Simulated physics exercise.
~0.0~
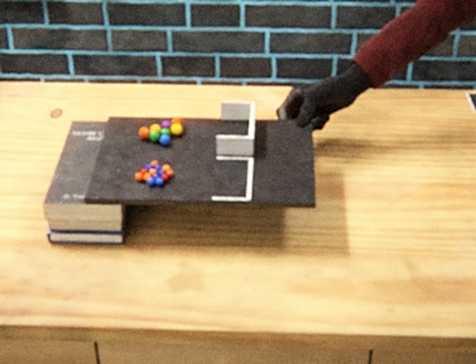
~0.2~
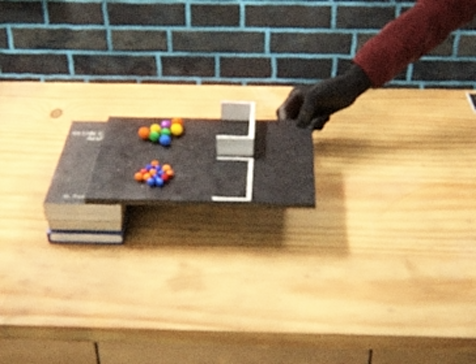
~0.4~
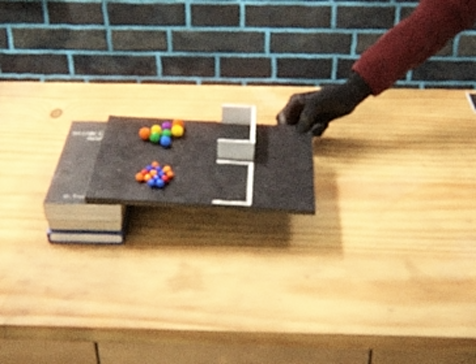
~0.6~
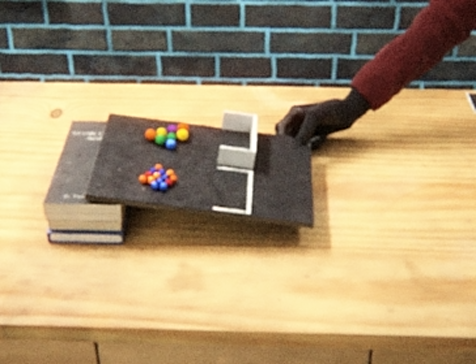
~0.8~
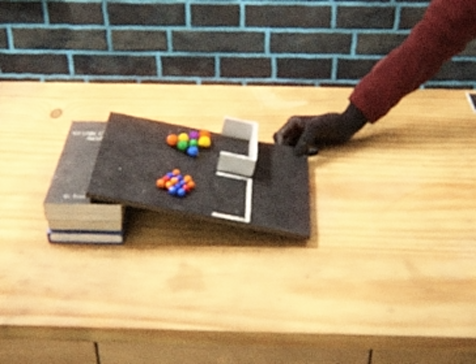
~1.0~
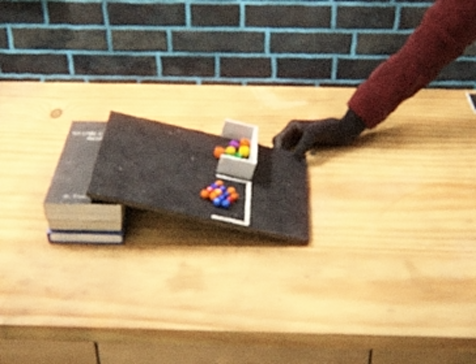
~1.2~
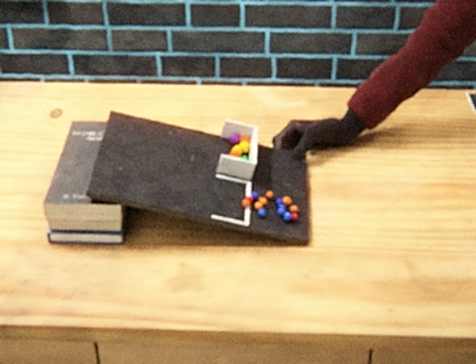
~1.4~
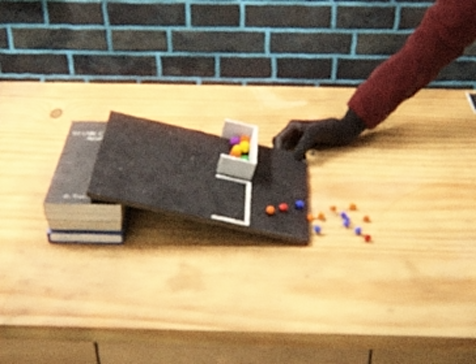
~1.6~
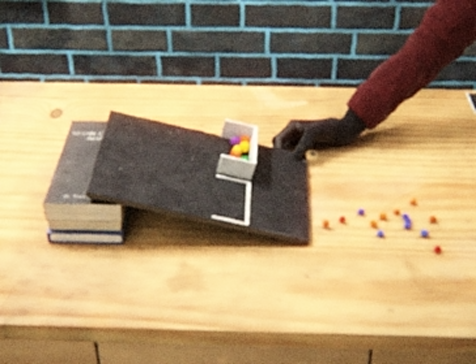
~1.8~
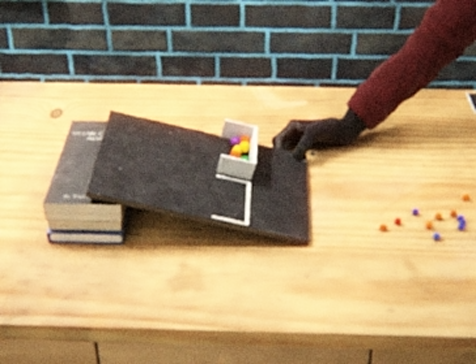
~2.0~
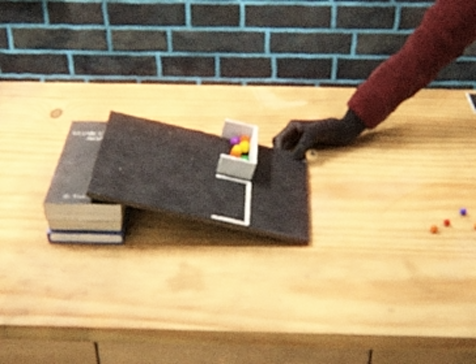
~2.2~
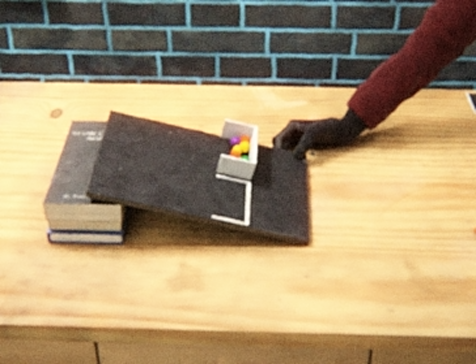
A dark board propped on books was lowered at its right end by a gloved hand, and two clusters of colorful balls slid right; the farther ones stayed caught in a white barrier, while the nearer ones rolled off across the table and out of view.
